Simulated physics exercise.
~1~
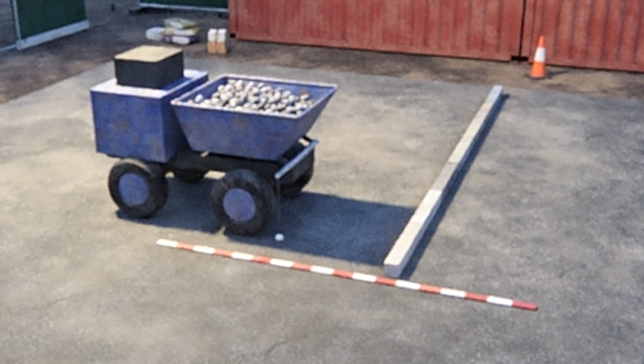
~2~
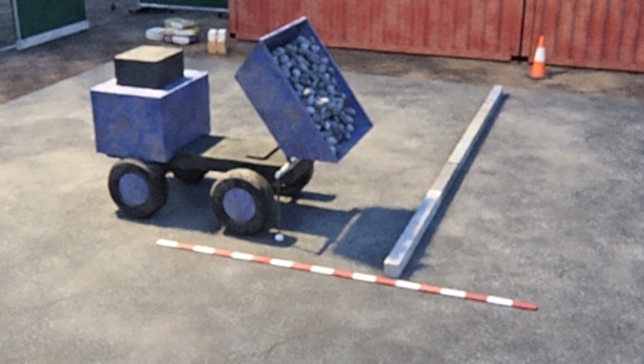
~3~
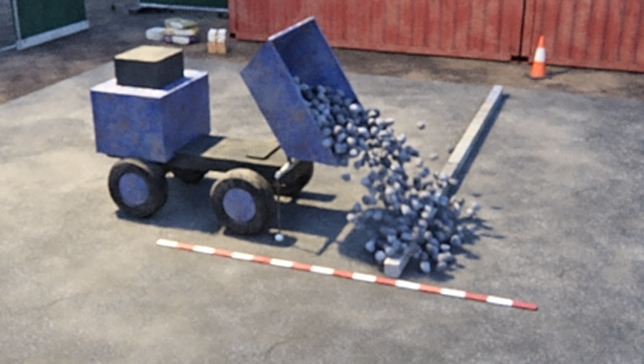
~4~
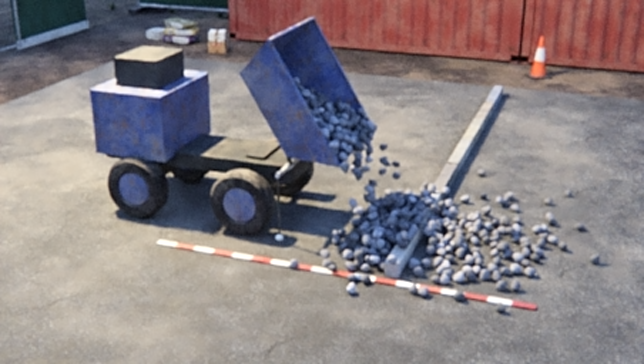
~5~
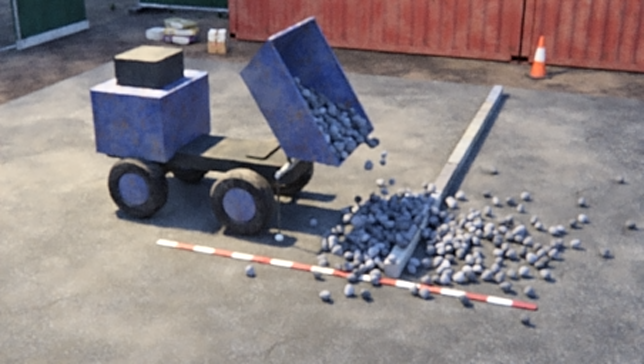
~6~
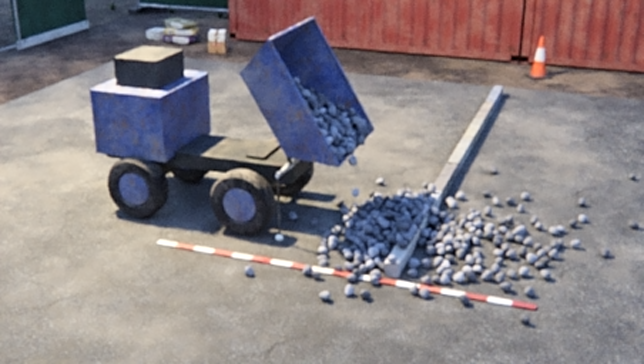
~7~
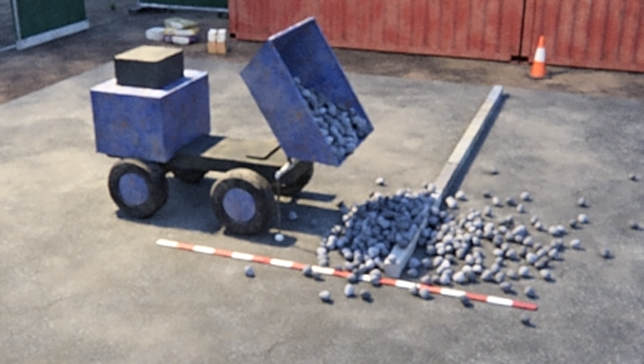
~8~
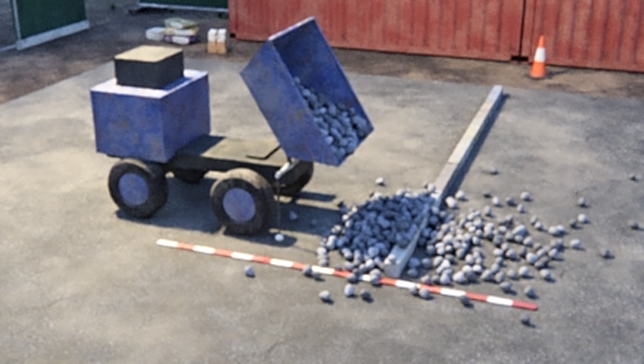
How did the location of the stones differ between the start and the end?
At the start the stones were all piled in the level skip. By the end many of them lay lower down and to the right, in a heap on the ground on both sides of the kerb, while the rest stayed in the tipped skip.
